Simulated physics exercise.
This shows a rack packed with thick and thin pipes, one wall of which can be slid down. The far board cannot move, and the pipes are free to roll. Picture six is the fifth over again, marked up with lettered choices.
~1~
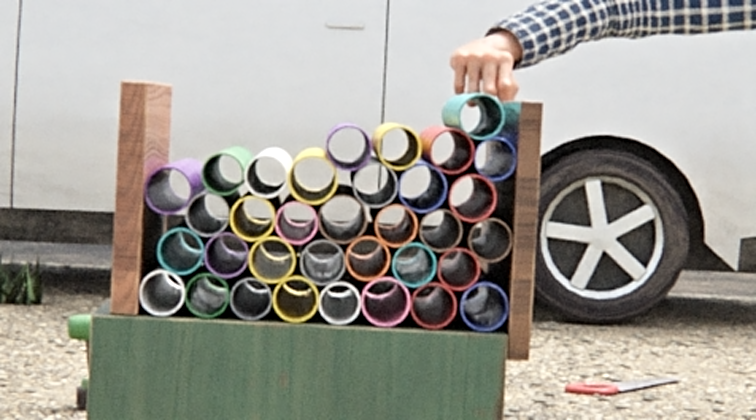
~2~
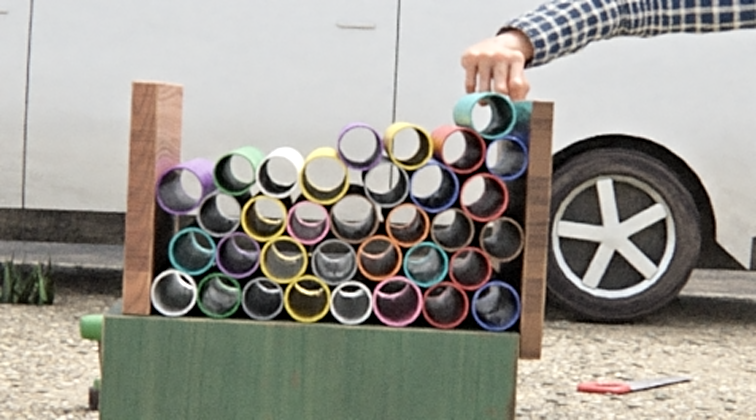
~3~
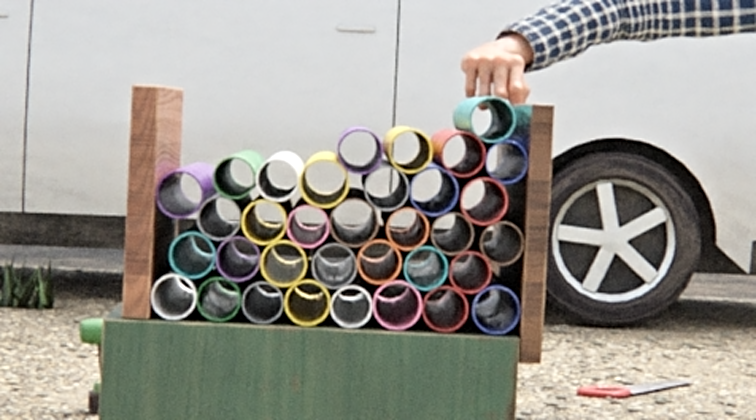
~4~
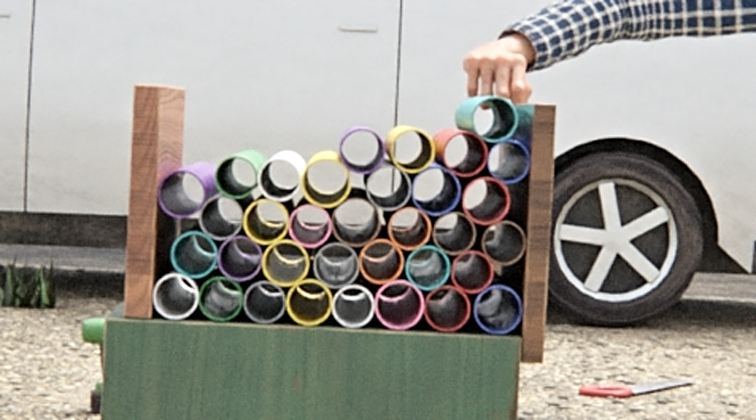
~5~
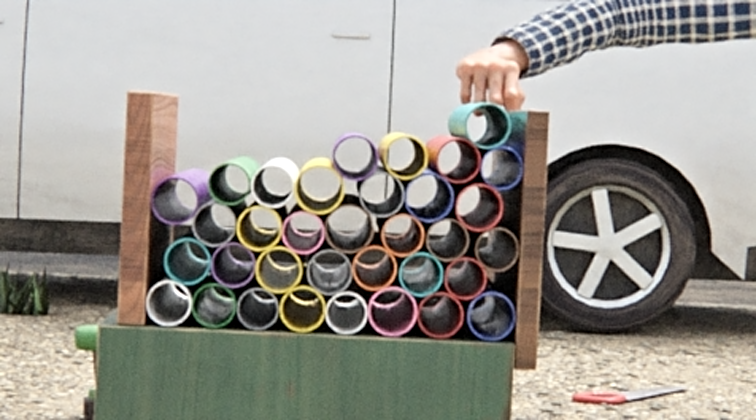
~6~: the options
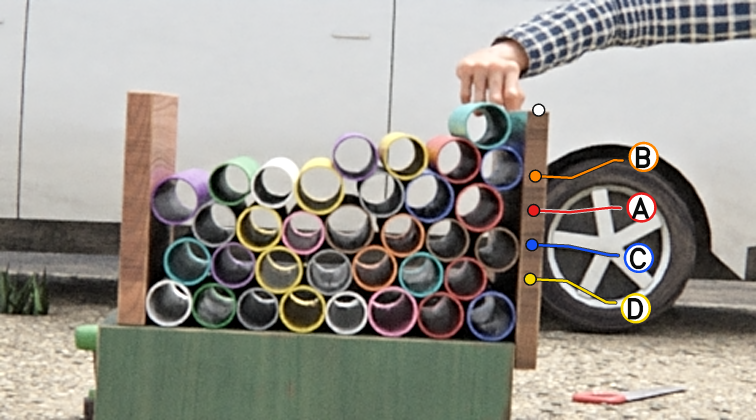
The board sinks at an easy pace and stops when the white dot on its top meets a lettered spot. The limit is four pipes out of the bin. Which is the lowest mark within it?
Stop at D.
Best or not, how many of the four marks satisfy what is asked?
The number is four.
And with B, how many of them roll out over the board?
With B, none.
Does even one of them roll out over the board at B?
At B: No.
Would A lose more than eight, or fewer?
At A, fewer than eight.
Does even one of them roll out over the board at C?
Yes.
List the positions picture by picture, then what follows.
In the first frame, a pink pipe (296, 223); a grey pipe (207, 214); a green pipe (223, 174).
In the second frame, a green pipe (234, 174); side board (519, 219).
In the third frame, a white pipe (173, 297); a pink pipe (397, 305).
In the fourth frame, a brown pipe (504, 243); an orange pipe (410, 228).
In the fifth frame, a pink pipe (303, 233); a grey pipe (214, 224); a green pipe (230, 184).
On the marked copy, A at (534, 211); B at (535, 176); C at (532, 245); D at (530, 279); the white dot at (539, 110).
Taking D. A third of the way, top of the board (523, 185).
Two thirds of the way, top of the board (519, 273).
When it is over, top of the board (519, 278), two out over the board.
As for the rest, A none out over the board; B none out over the board; C two out over the board.
